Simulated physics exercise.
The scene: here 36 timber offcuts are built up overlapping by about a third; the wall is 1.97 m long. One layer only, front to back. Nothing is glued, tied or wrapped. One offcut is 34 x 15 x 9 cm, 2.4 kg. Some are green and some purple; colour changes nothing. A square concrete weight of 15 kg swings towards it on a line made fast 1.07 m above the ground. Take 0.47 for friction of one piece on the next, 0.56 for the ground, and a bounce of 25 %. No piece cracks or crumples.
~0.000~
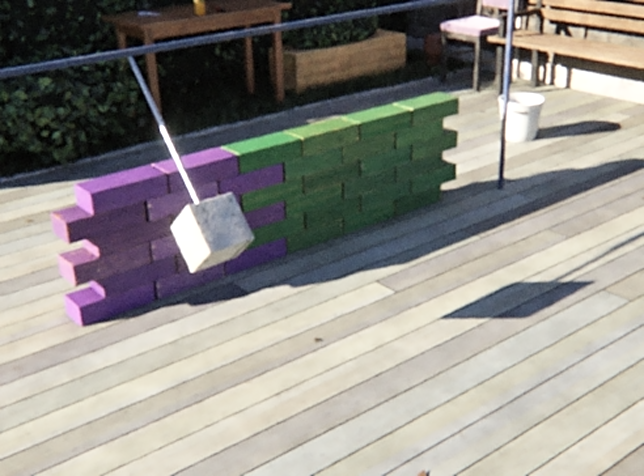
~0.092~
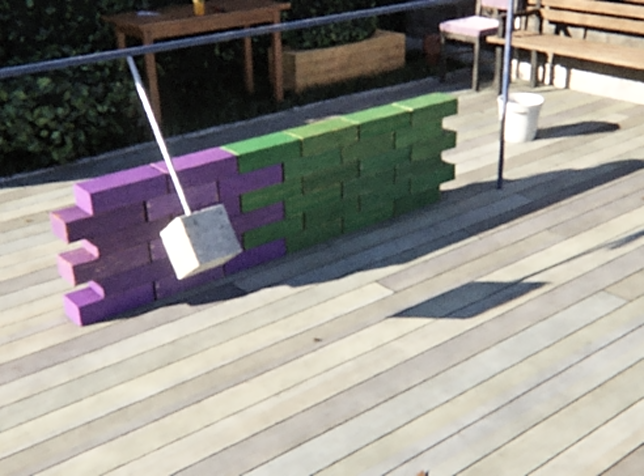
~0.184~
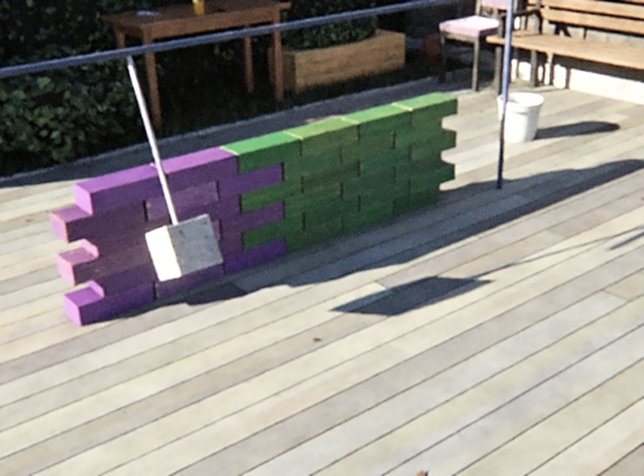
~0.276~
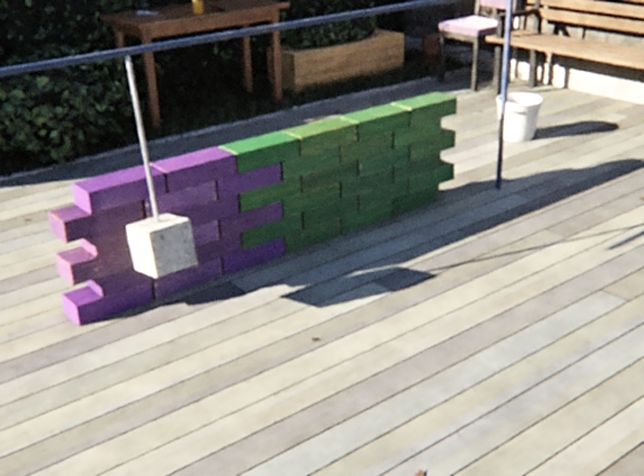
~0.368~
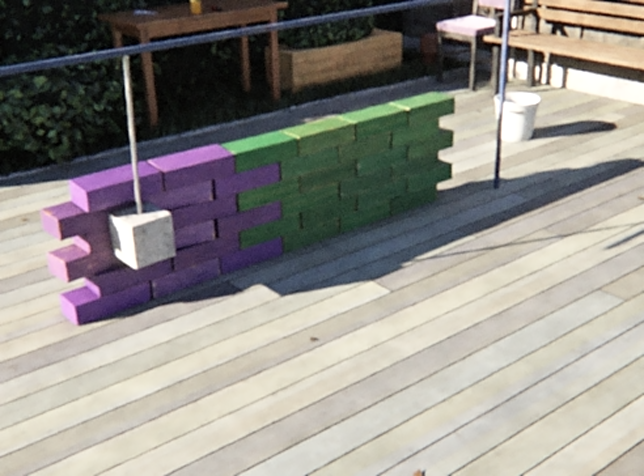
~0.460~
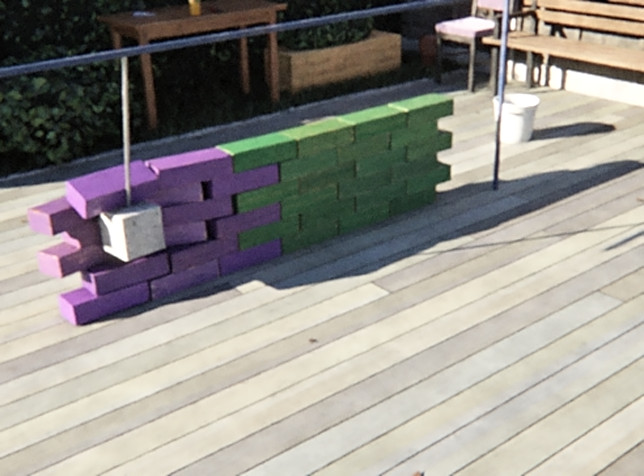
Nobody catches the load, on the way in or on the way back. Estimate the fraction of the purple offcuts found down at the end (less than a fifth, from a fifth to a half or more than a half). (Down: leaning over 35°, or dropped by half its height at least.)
Ending down: More than a half.
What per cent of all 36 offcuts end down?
About 30 per cent.
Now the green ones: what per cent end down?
Ending so: Green 0 per cent.
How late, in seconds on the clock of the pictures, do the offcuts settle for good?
Near 2.5 s.
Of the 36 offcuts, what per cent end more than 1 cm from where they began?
30 per cent.
After 0.74 s, line 15° past plumb; 4 of the 15 purple offcuts down (4 of 36 in all colours); top purple offcut leaning 27°.
After 1.08 s, line 3° past plumb; 10 of the 15 purple offcuts down (11 of 36 in all colours); top purple offcut on its side.
At rest (2.6 s), line 13° past plumb; 10 of the 15 purple offcuts down (11 of 36 in all colours); top purple offcut 46 cm lower; top green offcut unmoved. That is 67 per cent. As the last picture would show them, middles, top purple offcut near (195, 193), top green offcut near (421, 110).
